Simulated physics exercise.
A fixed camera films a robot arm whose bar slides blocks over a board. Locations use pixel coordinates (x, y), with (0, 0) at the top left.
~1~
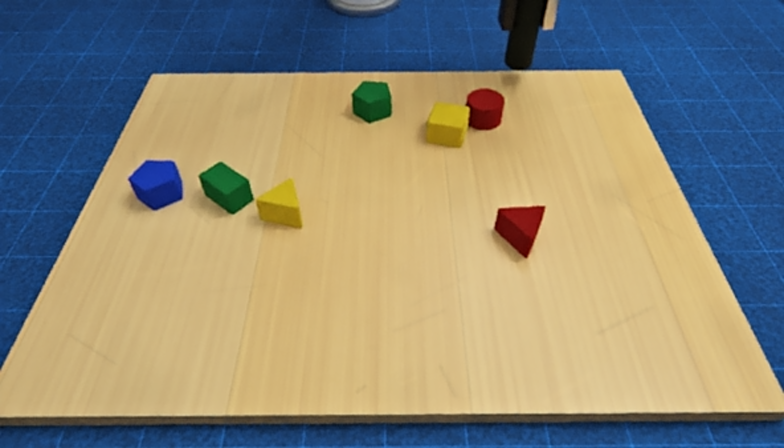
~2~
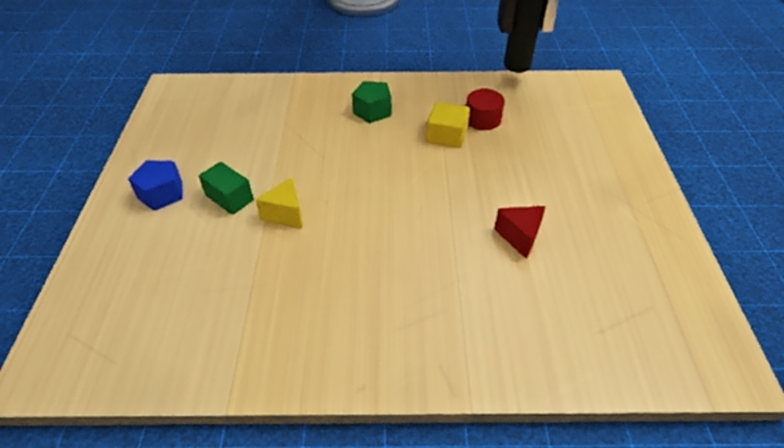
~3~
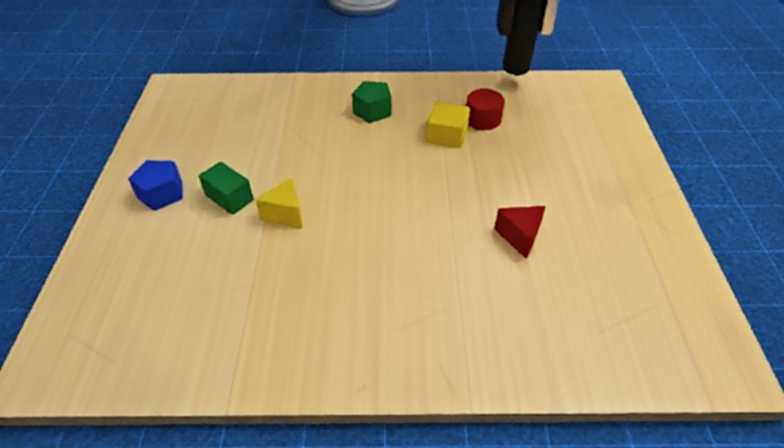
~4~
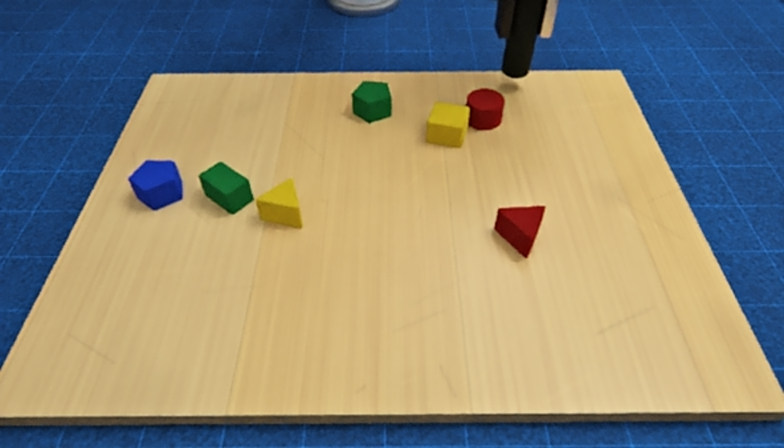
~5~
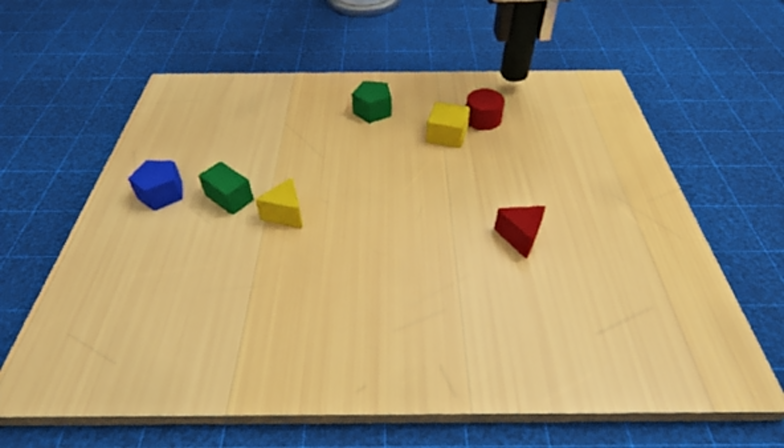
In this clip, seven red, yellow, green and blue blocks sit still on a pale wooden board while a dark bar at the top edge shifts very slightly down and left, touching none of them.
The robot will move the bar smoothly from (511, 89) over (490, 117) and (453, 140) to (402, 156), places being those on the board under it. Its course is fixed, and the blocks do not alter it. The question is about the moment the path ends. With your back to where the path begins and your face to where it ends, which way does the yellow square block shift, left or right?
Moves right.
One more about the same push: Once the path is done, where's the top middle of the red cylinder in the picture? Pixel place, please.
In the picture, that point is around (447, 150).
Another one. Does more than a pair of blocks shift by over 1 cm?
In short: No.
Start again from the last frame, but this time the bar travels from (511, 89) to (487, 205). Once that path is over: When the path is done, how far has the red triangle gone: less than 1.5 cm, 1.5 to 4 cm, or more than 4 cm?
Distance: Below 1.5 cm.
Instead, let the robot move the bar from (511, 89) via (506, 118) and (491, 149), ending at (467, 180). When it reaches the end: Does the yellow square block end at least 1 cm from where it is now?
Yes, that is how it ends up.
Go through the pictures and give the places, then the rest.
The first frame shows tip of the bar (518, 64), middles of tops, green five-sided block (372, 90), yellow square block (449, 114), red cylinder (486, 98).
The second frame shows bar (517, 67), nothing pushed.
The third frame shows bar (516, 69), nothing pushed.
The fourth frame shows bar (515, 72), nothing pushed.
The fifth frame shows bar (514, 75), green five-sided block (372, 90), yellow square block (449, 114), red cylinder (486, 98).
What follows on the original path. One third of the way, bar (493, 103); yellow square block (435, 121), turned 25° clockwise; red cylinder (475, 112).
Two thirds of the way, bar (453, 126); yellow square block (416, 132), turned 95° clockwise; red cylinder (453, 143).
At the end, bar (402, 142); green five-sided block unmoved; yellow square block (362, 145), turned 105° clockwise; red cylinder (447, 150).
